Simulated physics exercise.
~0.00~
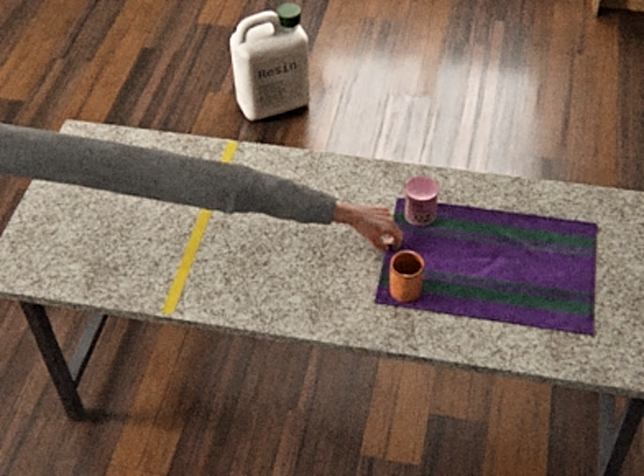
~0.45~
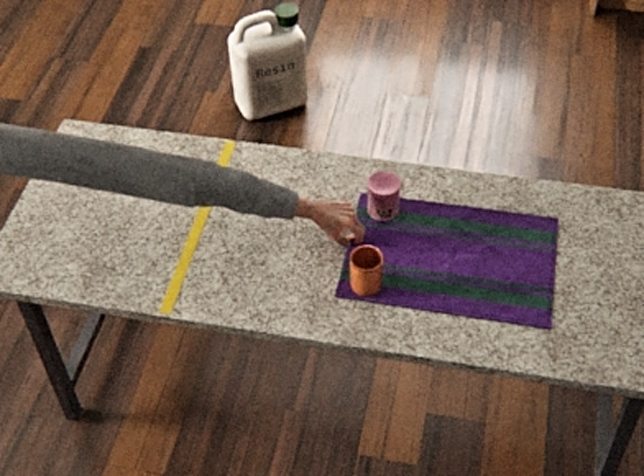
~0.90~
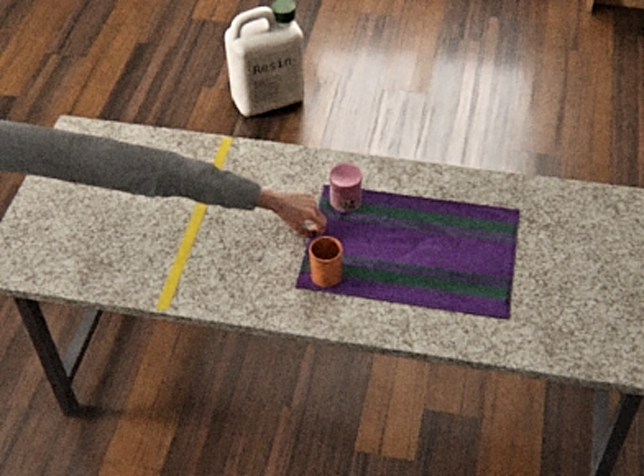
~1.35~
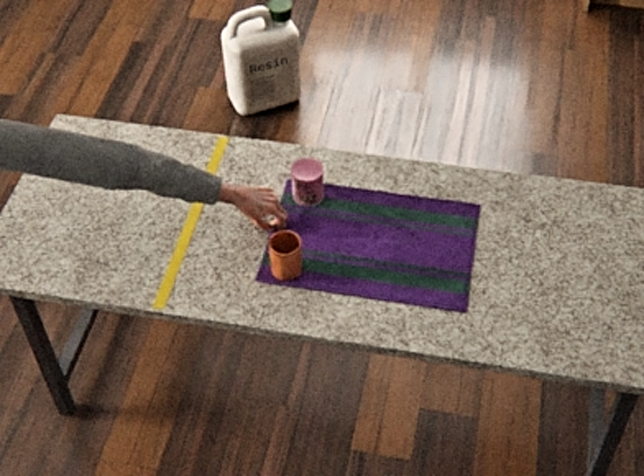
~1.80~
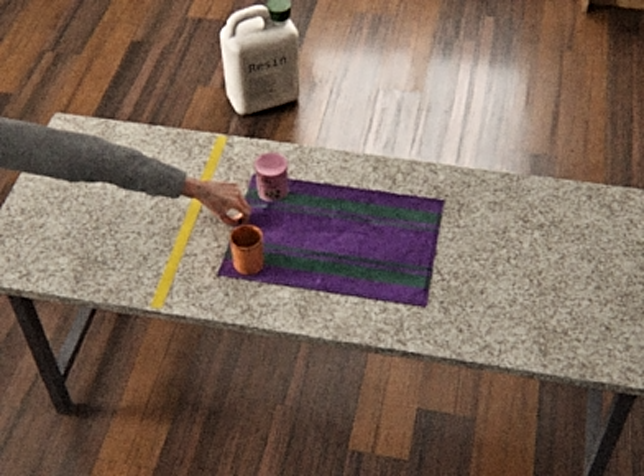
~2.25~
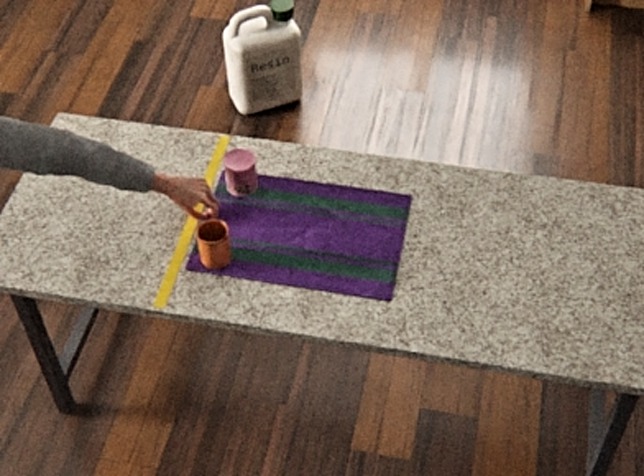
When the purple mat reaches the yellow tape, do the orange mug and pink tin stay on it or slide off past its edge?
They both stay on the mat. The orange mug and the pink tin are still standing on the cloth with its edge at the tape.
